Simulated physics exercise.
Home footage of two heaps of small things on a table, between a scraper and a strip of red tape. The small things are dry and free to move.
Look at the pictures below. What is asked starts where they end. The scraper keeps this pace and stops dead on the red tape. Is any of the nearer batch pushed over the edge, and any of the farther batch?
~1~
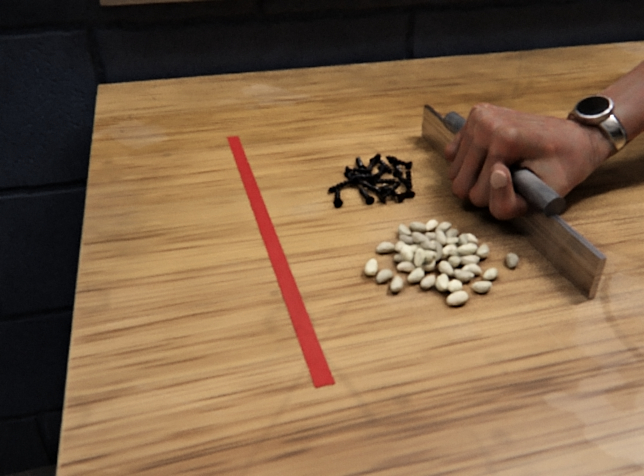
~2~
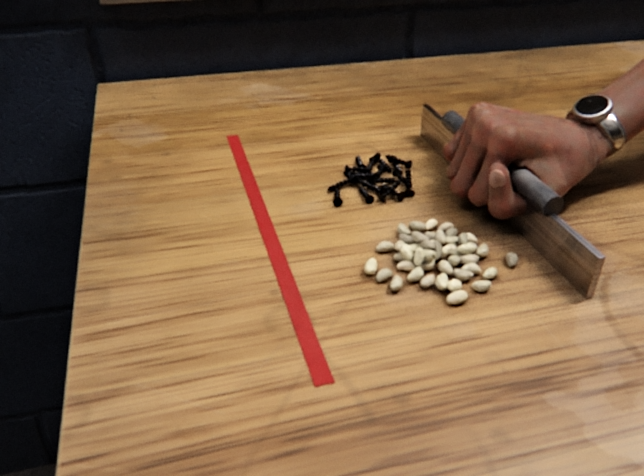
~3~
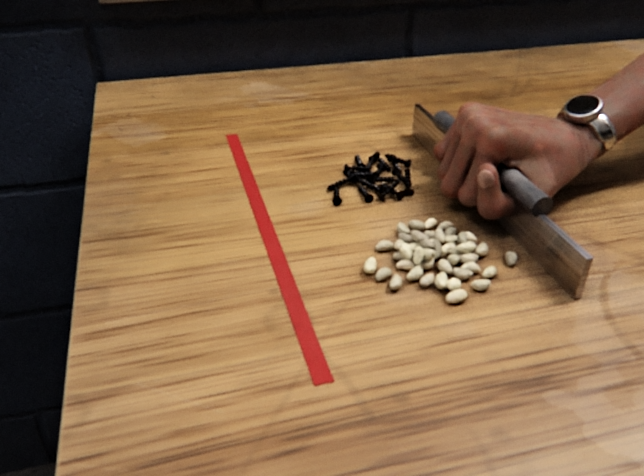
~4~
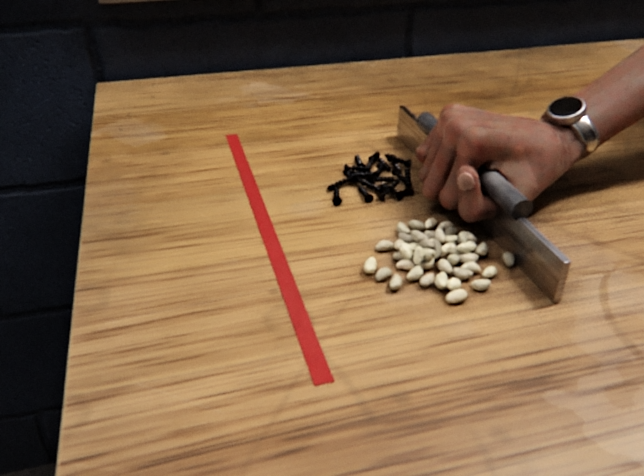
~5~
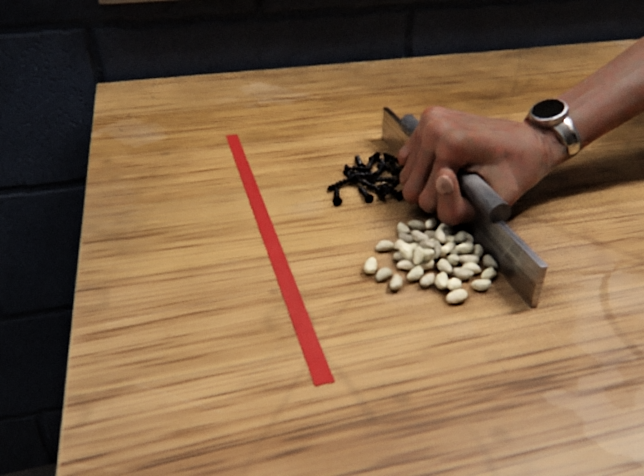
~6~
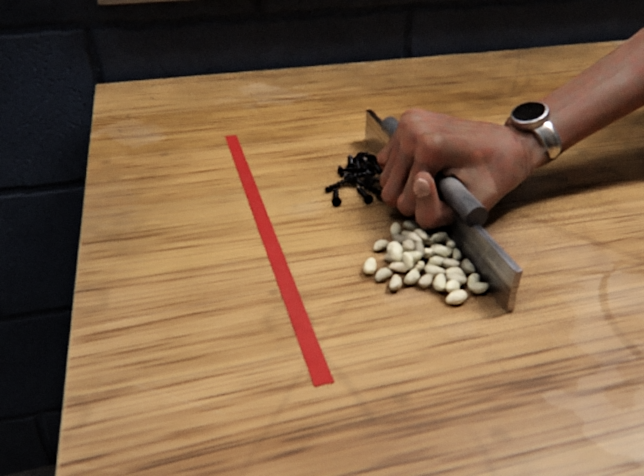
Nearer batch - none pushed over; farther batch - none pushed over.
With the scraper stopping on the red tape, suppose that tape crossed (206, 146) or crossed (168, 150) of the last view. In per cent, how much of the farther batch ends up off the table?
The first line leaves 0 in a hundred off the table, the second 0 in a hundred.
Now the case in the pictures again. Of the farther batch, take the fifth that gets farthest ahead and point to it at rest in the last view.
Approx. (206, 202) px.
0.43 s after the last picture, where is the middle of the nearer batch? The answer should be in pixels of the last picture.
(338, 269) or thereabouts.
Then, 0.43 s later than the last frame, scraper still moving, near (340, 182); nearer batch all on the table, its front near (292, 265); farther batch all on the table, its front near (287, 194).
Then, 0.89 s later than the last frame, scraper stopped at the red tape; nearer batch all on the table, its front near (199, 306); farther batch all on the table, its front near (207, 213).
Then, 1.17 s later than the last frame, scraper stopped at the red tape; nearer batch all on the table, its front near (185, 290); farther batch all on the table, its front near (206, 213).
When it is over, scraper stopped at the red tape; nearer batch all on the table, its front near (185, 290); farther batch all on the table, its front near (206, 213).
